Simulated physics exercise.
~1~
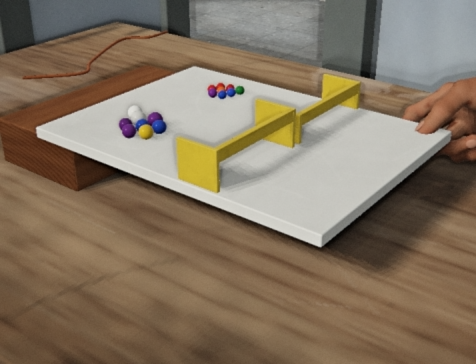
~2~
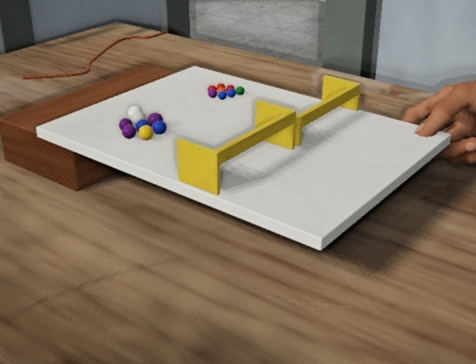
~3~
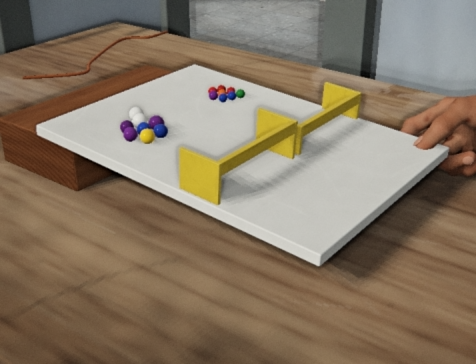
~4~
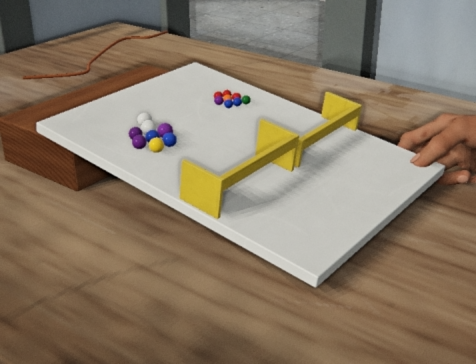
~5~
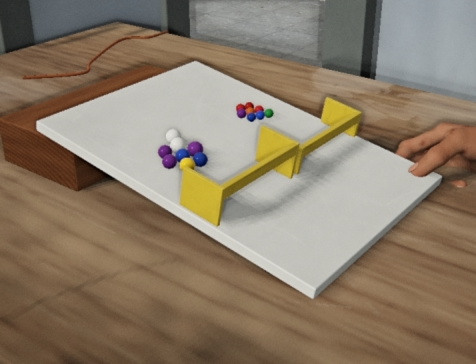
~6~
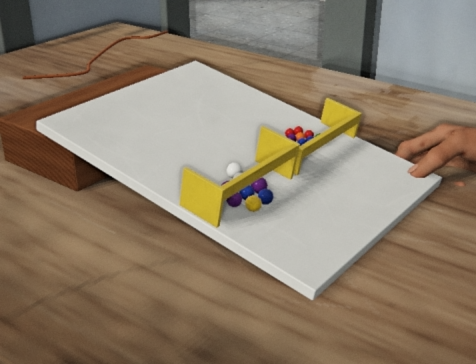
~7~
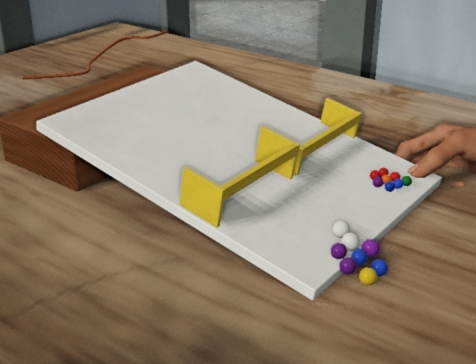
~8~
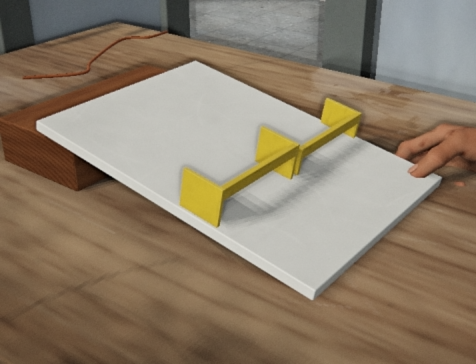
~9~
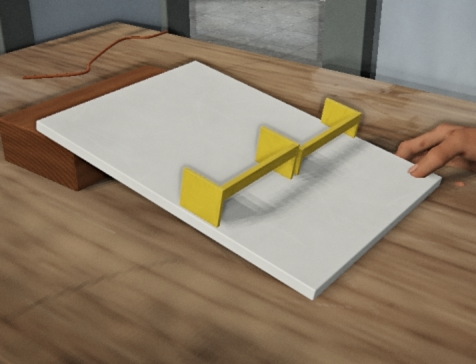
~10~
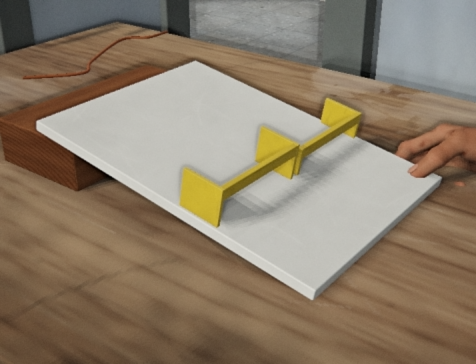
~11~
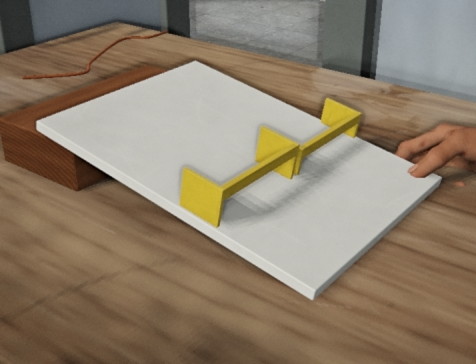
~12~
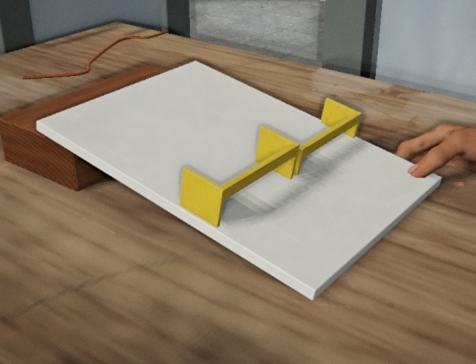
A hand lowered the right end of a white board propped on a wooden block, and two clusters of colorful balls rolled down the slope, passed under the yellow barriers and went out of sight, leaving the tilted board empty.
